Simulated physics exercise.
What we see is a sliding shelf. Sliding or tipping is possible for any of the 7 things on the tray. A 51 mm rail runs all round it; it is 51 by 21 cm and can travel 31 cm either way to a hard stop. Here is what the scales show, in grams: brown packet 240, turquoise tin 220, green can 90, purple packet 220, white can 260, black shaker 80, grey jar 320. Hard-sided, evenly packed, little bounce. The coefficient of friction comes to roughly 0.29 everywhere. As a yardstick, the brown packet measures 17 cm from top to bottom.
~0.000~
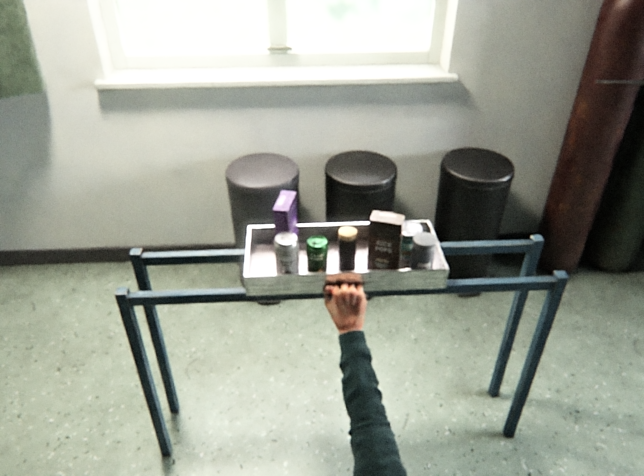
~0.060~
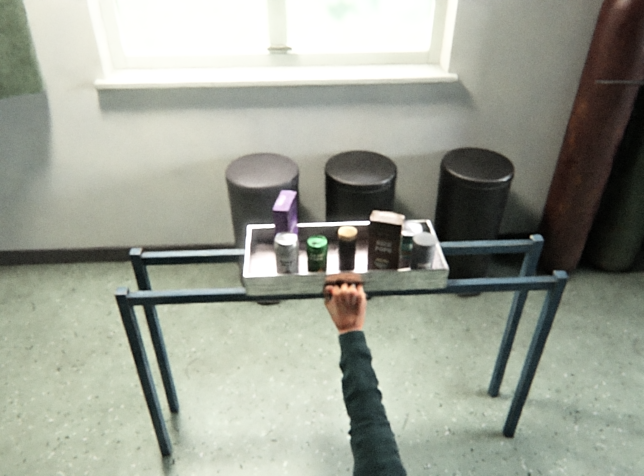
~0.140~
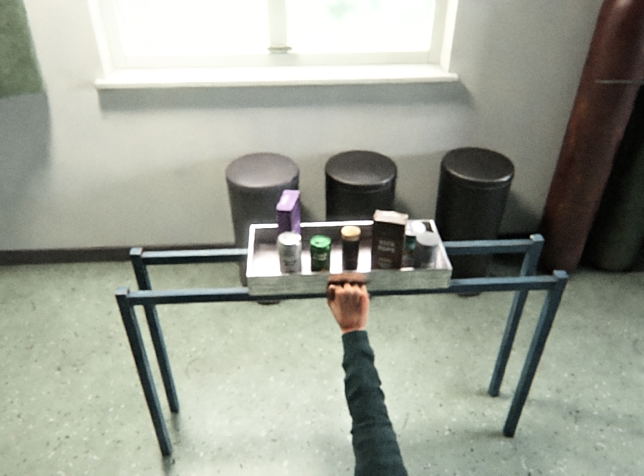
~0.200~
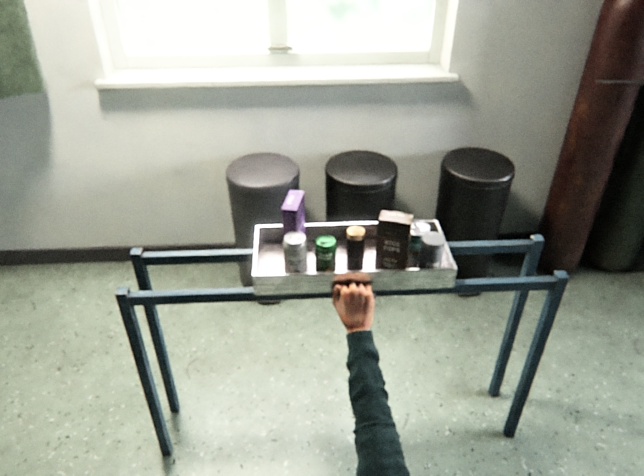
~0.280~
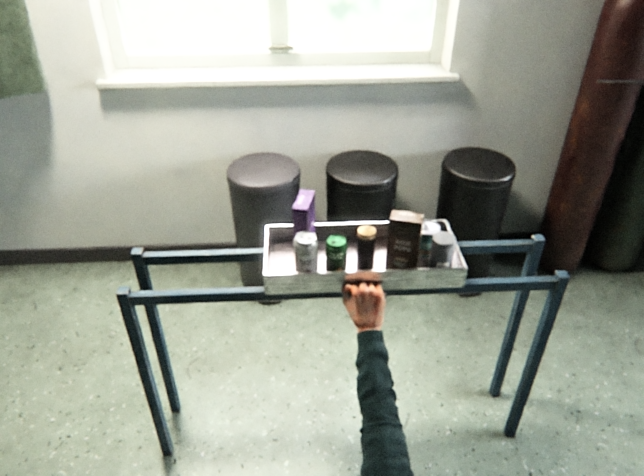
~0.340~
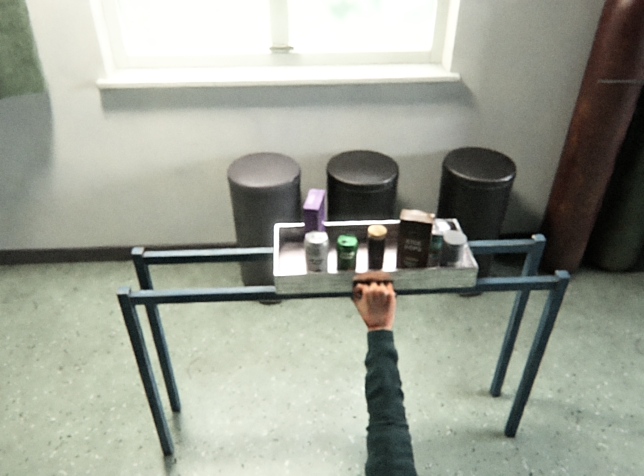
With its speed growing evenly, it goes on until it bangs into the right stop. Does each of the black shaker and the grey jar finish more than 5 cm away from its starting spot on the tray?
Black shaker: Yes, further away; grey jar: No, close by.
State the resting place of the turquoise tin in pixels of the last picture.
Roughly at (531, 236) in the last picture.
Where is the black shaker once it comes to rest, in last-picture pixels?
It comes to rest near (524, 256).
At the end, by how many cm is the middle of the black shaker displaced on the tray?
Roughly 15 centimetres.
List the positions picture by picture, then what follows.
The first frame shows tray midway; black shaker (347, 251); grey jar (422, 257).
The second frame shows tray midway; green can (317, 259); purple packet (286, 229).
The third frame shows tray moved 1 cm right; white can (290, 258); brown packet (388, 244).
The fourth frame shows tray moved 2 cm right; green can (326, 259).
The fifth frame shows tray moved 5 cm right; purple packet (304, 228); white can (306, 258).
The sixth frame shows tray moved 7 cm right; black shaker (376, 250); grey jar (452, 256).
After 0.74 s, tray moved 31 cm right; black shaker slid 7 cm near (489, 246); grey jar leaning 3° near (549, 252); purple packet leaning 6°.
After 0.84 s, tray moved 31 cm right; black shaker slid 10 cm near (502, 246); grey jar slid 2 cm near (549, 253); purple packet leaning 36°.
After 0.94 s, tray moved 31 cm right; black shaker leaning 4° near (508, 246); grey jar slid 2 cm near (549, 253); purple packet leaning 70°.
At rest (1.8 s), tipped over on the tray, purple packet and black shaker; not toppled but over 5 cm from the start, brown packet, green can and white can; the other 2 in place, give or take 5 cm. In the last view, black shaker near (524, 256), grey jar near (549, 253).
